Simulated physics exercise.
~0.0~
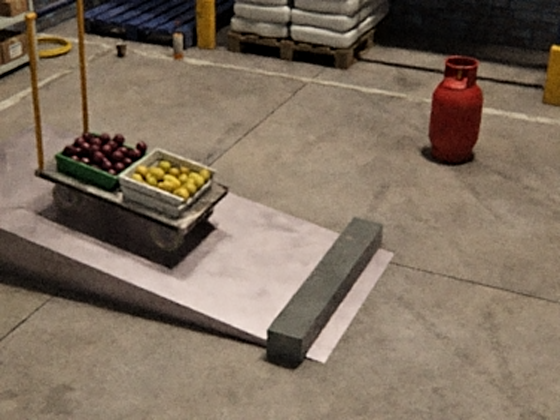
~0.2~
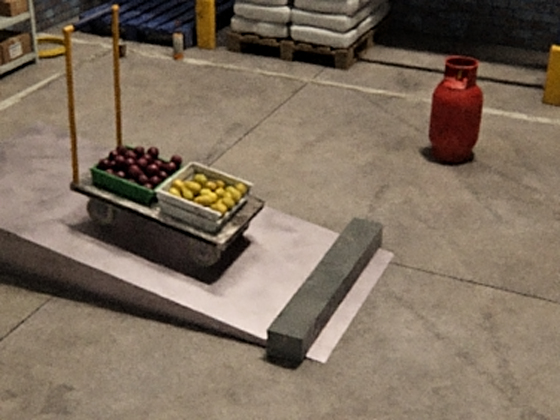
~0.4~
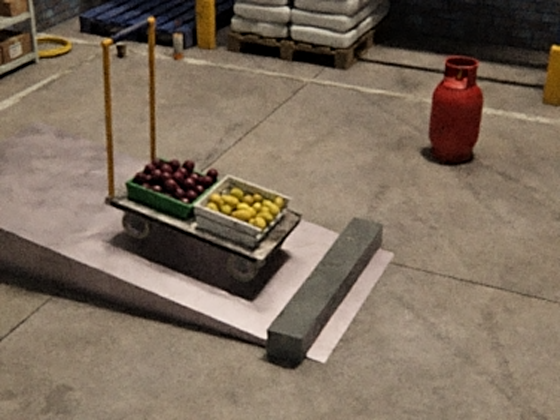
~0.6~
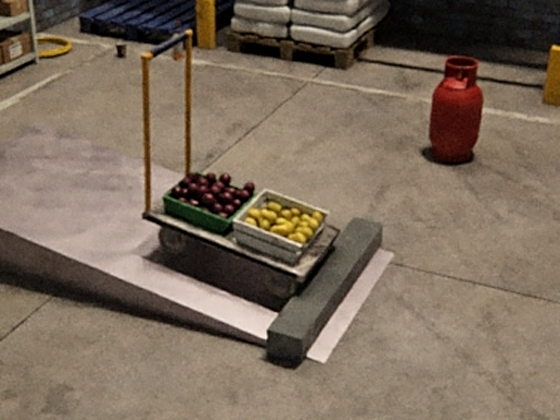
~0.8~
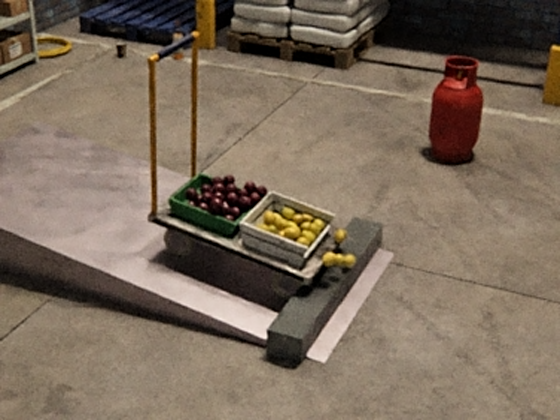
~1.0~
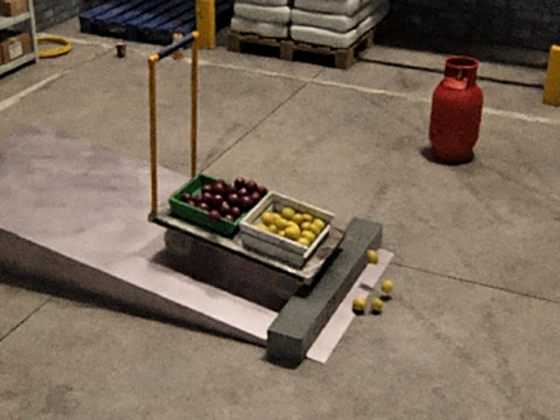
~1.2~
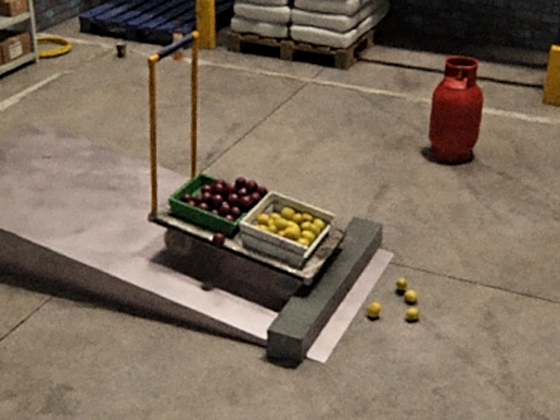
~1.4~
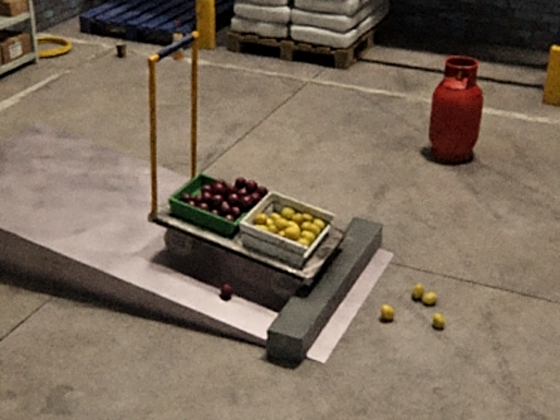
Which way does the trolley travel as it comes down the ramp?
The trolley travels to the right, down the ramp towards the raised sill.
A platform trolley carrying a green tote of red onions and a white tote of yellow fruit rolls down a ramp and stops against a raised sill, where several yellow fruits spill over onto the floor and one onion drops onto the ramp.
